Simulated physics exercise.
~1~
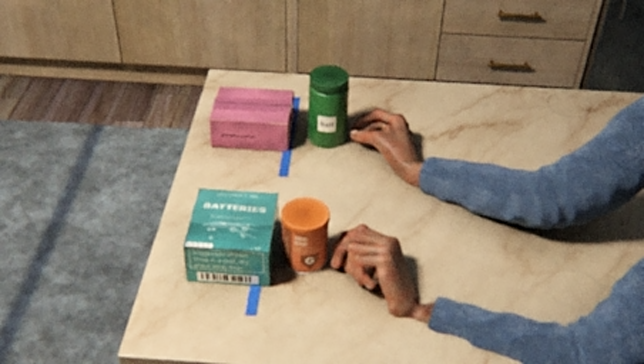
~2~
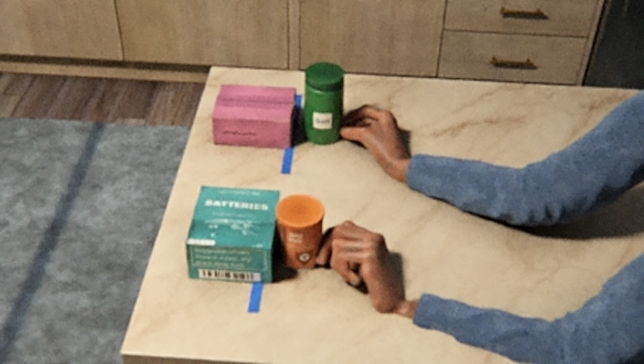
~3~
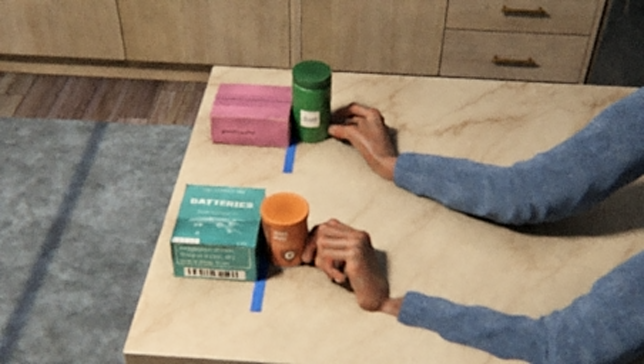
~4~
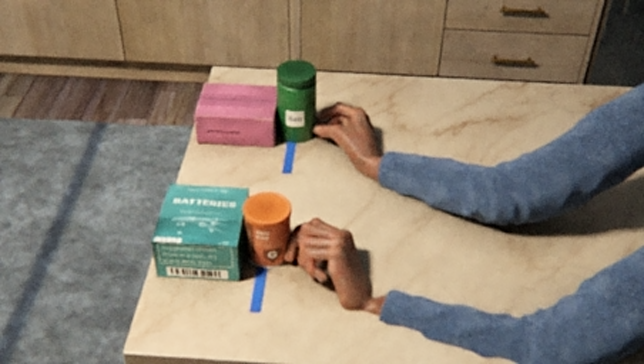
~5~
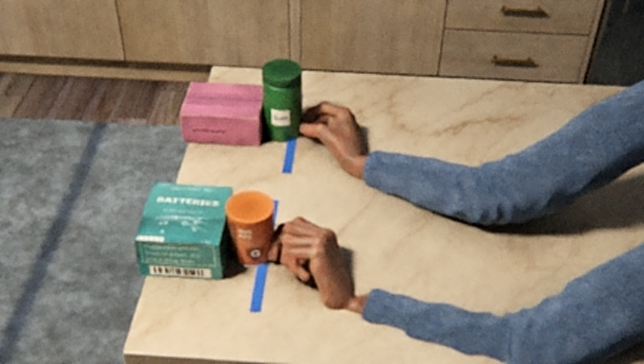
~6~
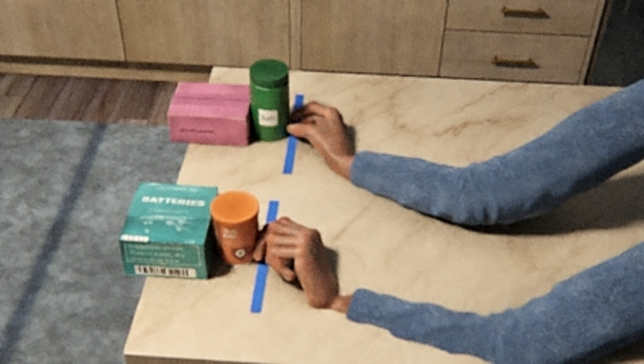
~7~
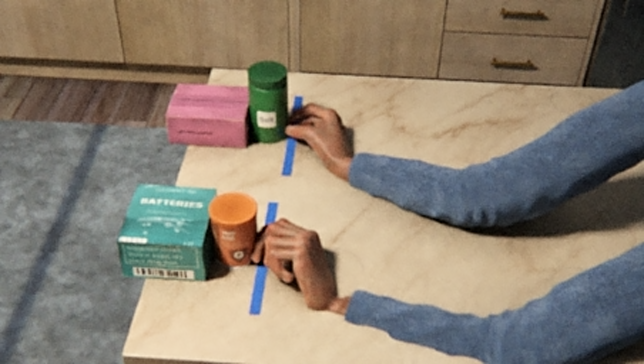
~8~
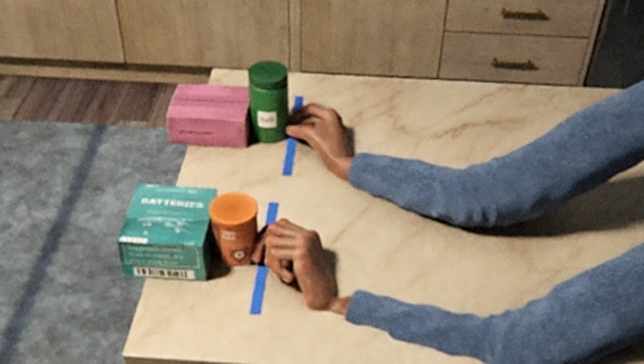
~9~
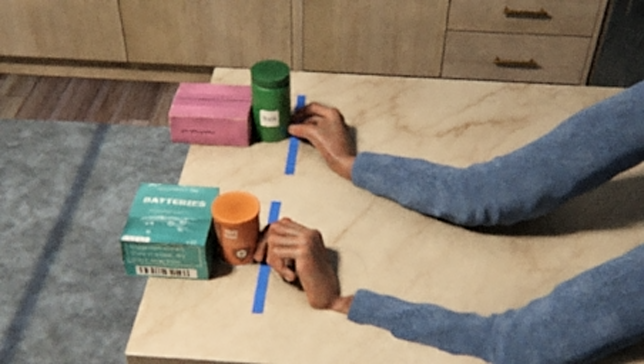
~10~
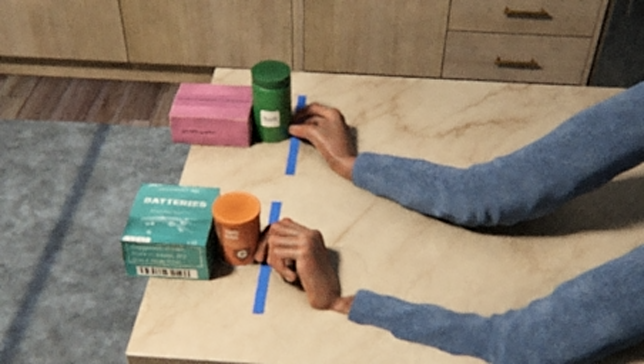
Two hands slid an orange tin and a green jar left across a marble-patterned table, pushing a turquoise box and a pink box along past strips of blue tape, then stopped with both boxes still on the table near its left edge.
